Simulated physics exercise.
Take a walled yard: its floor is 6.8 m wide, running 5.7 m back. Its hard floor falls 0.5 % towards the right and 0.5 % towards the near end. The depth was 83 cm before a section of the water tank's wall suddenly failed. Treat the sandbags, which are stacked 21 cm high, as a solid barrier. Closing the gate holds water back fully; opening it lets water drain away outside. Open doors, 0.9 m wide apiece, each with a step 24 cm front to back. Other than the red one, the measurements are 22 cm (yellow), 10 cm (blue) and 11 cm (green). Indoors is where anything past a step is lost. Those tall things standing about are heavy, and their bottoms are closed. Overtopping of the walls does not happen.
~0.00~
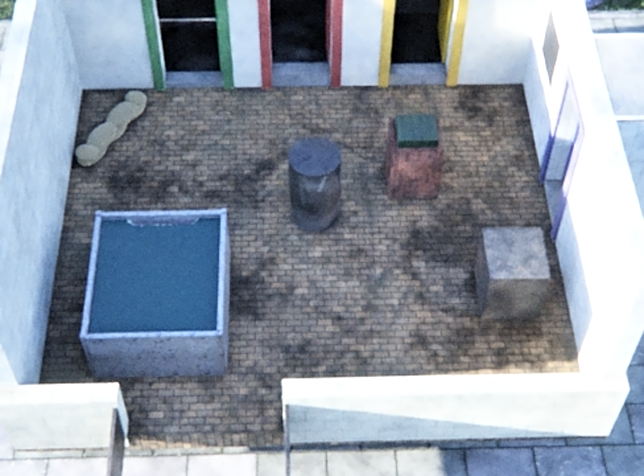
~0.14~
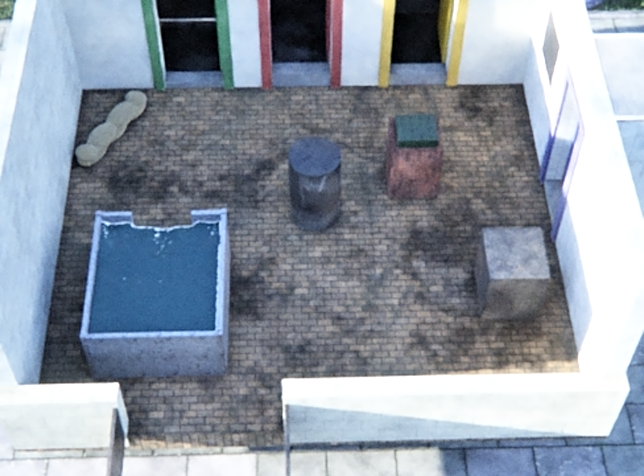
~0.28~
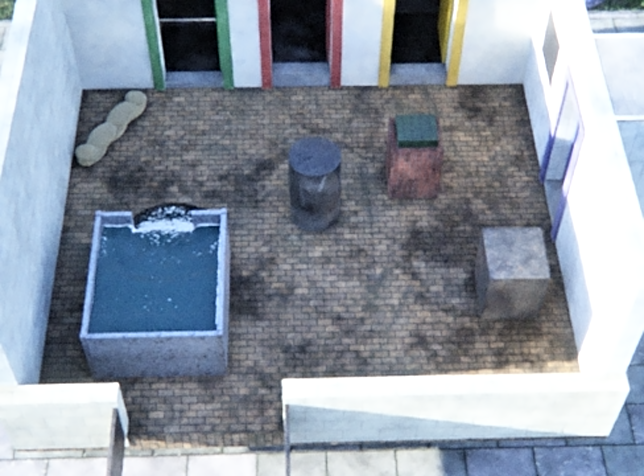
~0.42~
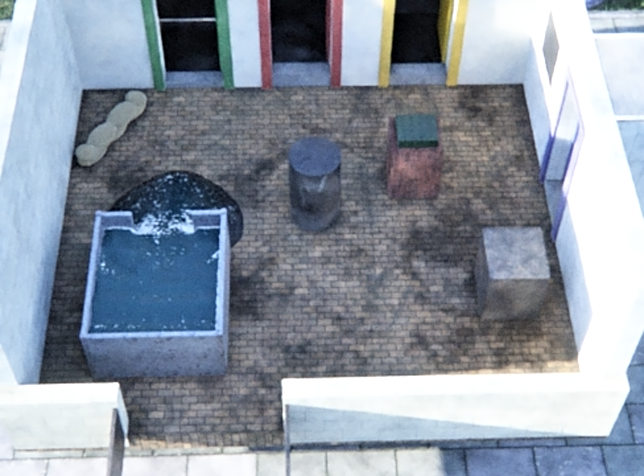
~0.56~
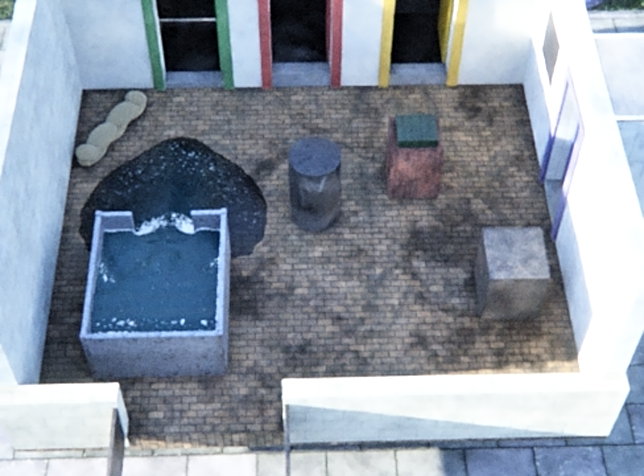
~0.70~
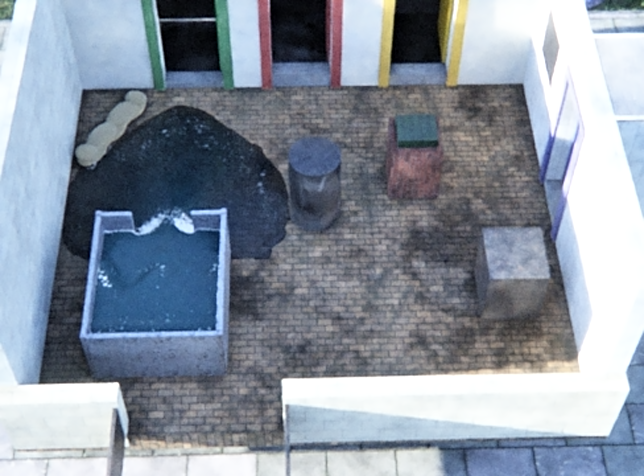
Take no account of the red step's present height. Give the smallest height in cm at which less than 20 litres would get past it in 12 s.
Close to 13 cm is just enough.
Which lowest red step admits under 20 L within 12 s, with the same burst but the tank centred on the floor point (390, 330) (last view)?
In this case, 20 cm or so.
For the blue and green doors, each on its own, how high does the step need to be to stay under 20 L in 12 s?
Close to 5.0 cm (blue) and close to 31 cm (green).
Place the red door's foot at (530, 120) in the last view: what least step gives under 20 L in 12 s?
It needs about 13.5 cm.
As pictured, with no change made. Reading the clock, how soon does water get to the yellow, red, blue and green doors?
Front arrival: Yellow 2.0 seconds, red 1.2 seconds, blue 3.8 seconds, green 0.8 seconds.
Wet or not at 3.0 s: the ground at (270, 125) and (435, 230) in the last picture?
Taking them in turn, they come out submerged and spared.
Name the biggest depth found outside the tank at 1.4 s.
Max depth: About 43 cm.
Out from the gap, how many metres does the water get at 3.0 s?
6.0 m.
After 1.4 s water covers 30 % of the floor, deepest (43 cm) near (166, 252); 17 cm at the red door, 0 litres in over its 27 cm step.
After 3.0 s water covers 40 % of the floor, deepest (28 cm) near (166, 252); 15 cm at the red door, 0 litres in over its 27 cm step.
After 12.0 s water covers 95 % of the floor, deepest (11 cm) near (579, 409); 4 cm at the red door, 0 litres in over its 27 cm step.
At the red door as built, the water arrived by 1.3 s and peaked near 20 cm at 2.2 s.
With a step of 11 cm, 32 litres would have come in within the 12 s; with 14.5 cm, 12 litres. So under 20 litres takes about 13 cm.
